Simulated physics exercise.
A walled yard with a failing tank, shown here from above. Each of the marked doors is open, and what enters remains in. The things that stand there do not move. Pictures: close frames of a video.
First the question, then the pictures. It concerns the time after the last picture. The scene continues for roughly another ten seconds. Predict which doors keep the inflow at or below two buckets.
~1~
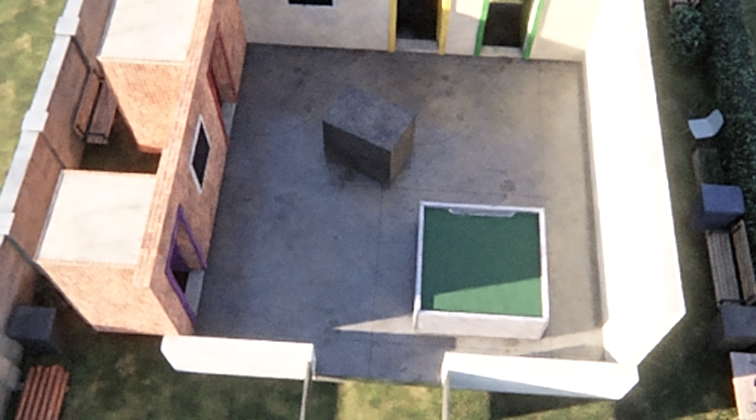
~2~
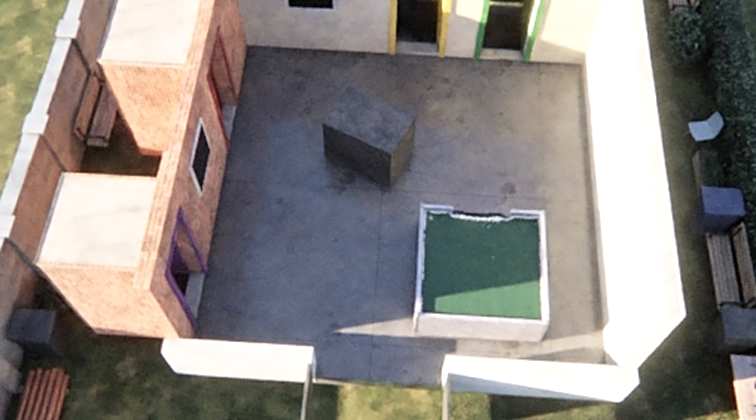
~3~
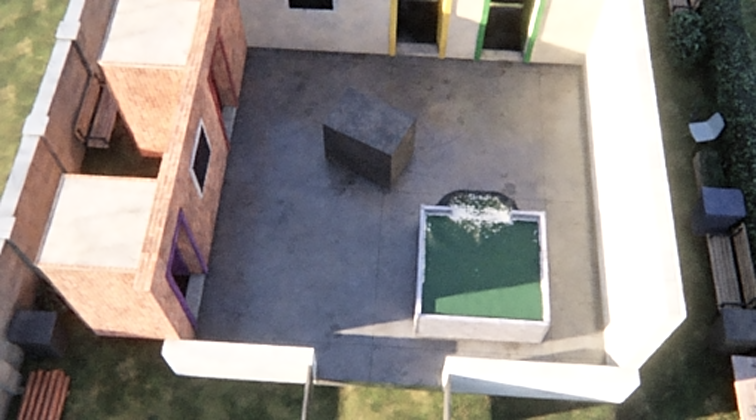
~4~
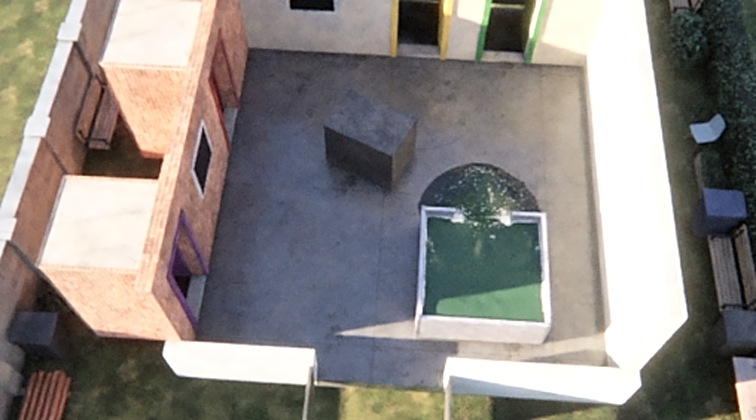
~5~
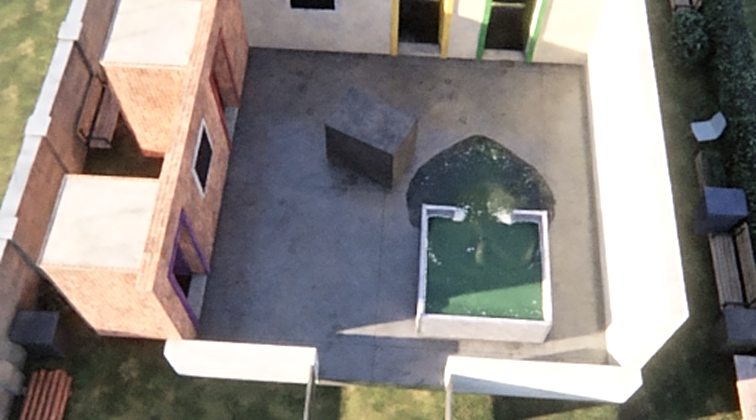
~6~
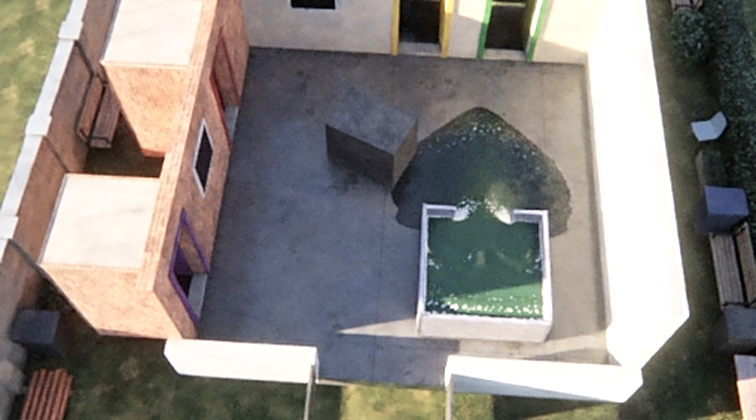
As I see it, the yellow door is going to let through more than allowed; the red door is going to let through no more than allowed; the purple door is going to let through no more than allowed; the green door is going to let through more than allowed.
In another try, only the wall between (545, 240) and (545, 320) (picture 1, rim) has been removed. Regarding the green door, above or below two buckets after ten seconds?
In that case, green overshoots.
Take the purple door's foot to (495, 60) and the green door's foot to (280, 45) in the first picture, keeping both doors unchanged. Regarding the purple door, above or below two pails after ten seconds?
Then: The purple one takes more.
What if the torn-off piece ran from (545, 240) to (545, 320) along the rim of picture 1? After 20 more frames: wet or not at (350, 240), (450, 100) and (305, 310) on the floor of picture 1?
Taking the points in order: Unwetted, swamped and swamped.
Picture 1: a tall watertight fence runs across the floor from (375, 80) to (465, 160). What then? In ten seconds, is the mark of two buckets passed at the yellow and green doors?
As I read it, the yellow remains below while the green ends up above.
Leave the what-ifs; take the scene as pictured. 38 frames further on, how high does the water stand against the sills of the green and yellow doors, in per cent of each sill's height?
I'd put the first at close to 270 per cent and the second at close to 90 per cent.
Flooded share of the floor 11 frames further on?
Near 40 in a hundred.
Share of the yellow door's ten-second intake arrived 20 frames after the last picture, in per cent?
Working it through, I arrive at 75 %.
A moment on, water covers 30 % of the floor; the yellow door not reached, the red door not reached, the purple door not reached, the green door under two buckets in.
Next, water covers 40 % of the floor; the yellow door over two buckets in, the red door not reached, the purple door not reached, the green door over two buckets in.
Then, water covers 45 % of the floor; the yellow door far over two buckets in, the red door not reached, the purple door not reached, the green door far over two buckets in.
Later, water covers 60 % of the floor; the yellow door far over two buckets in, the red door wet at the sill, nothing in, the purple door not reached, the green door far over two buckets in.
In the end, water covers 90 % of the floor; the yellow door far over two buckets in, the red door wet at the sill, nothing in, the purple door wet at the sill, nothing in, the green door far over two buckets in.
